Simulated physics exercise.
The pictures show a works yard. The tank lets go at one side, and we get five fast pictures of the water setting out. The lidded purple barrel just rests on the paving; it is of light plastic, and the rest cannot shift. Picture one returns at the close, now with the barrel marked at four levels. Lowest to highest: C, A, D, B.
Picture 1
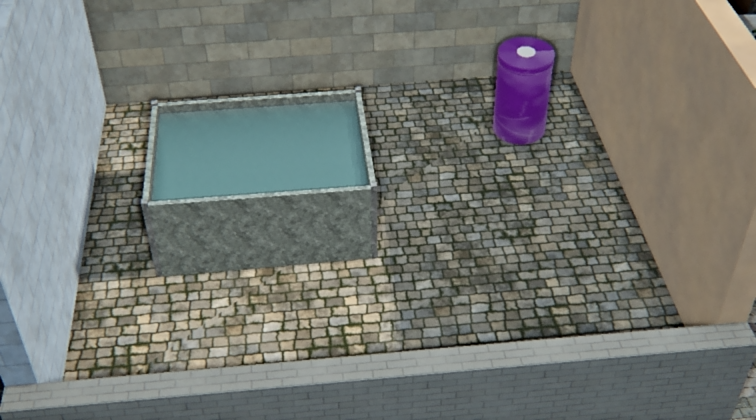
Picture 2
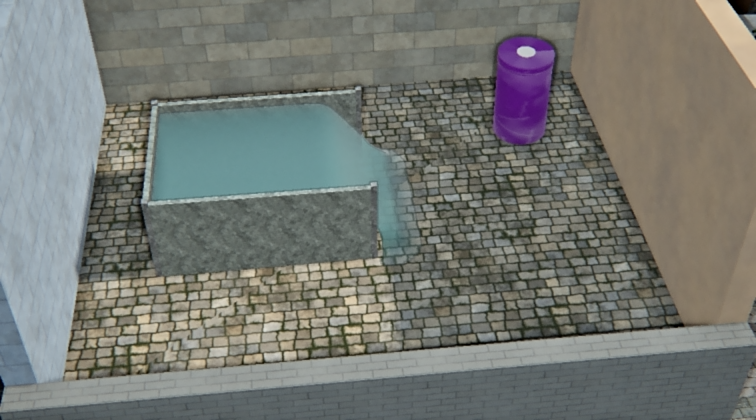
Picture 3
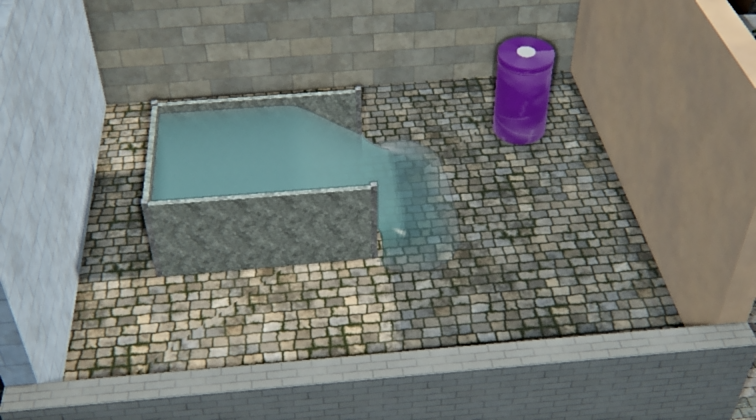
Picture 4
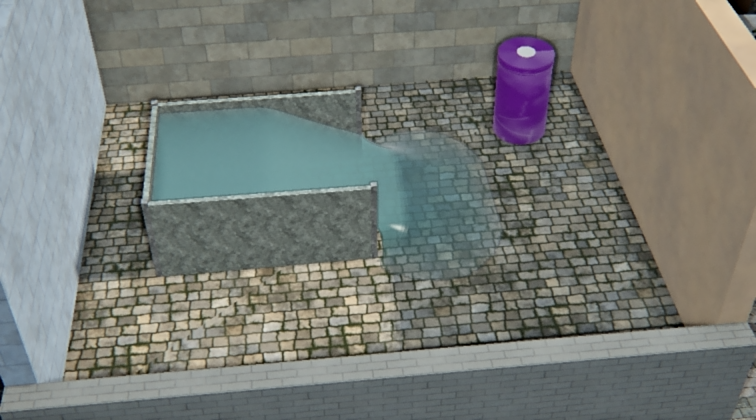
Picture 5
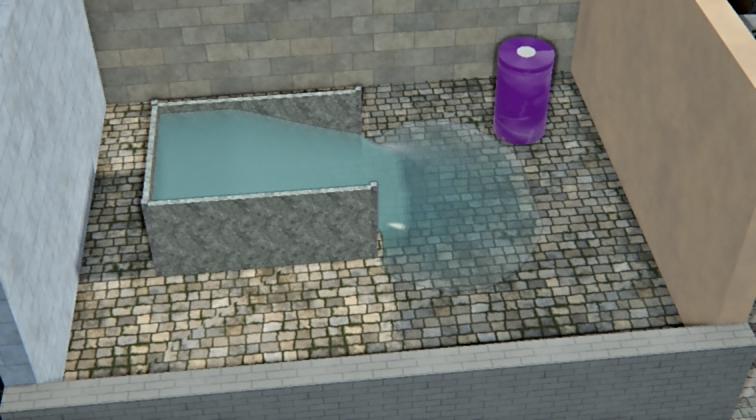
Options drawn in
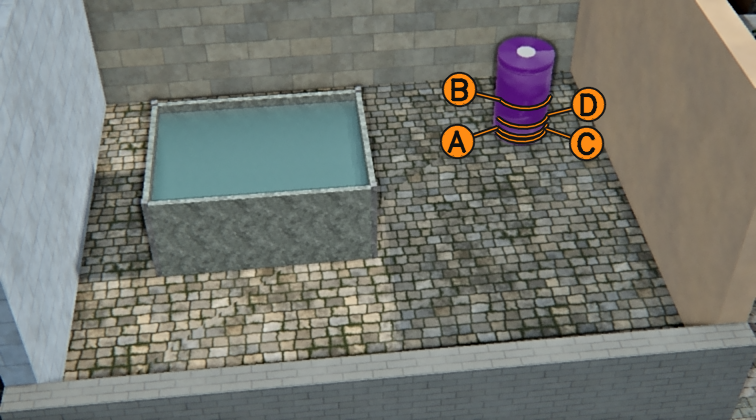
In a cobbled works yard, a stone tank full of water stands left of a purple barrel; the tank's right side opens, and water pours out and spreads rightward across the paving in a widening, rounded sheet.
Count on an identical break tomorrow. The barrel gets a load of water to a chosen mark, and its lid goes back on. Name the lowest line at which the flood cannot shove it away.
B.
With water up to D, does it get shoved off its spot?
Yes, it does.
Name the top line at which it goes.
It is D.
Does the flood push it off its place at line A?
Yes, it does.
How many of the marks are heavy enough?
One.
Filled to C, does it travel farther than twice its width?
Yes, clearly.
On the marked copy, A at (525, 136); B at (529, 108); C at (525, 141); D at (527, 127); from the bottom up C, A, D, B.
If A is chosen, it is pushed about 6 times its own width away.
If B is chosen, it does not move.
If C is chosen, it is pushed about 7 times its own width away.
If D is chosen, it is pushed about its own width away.
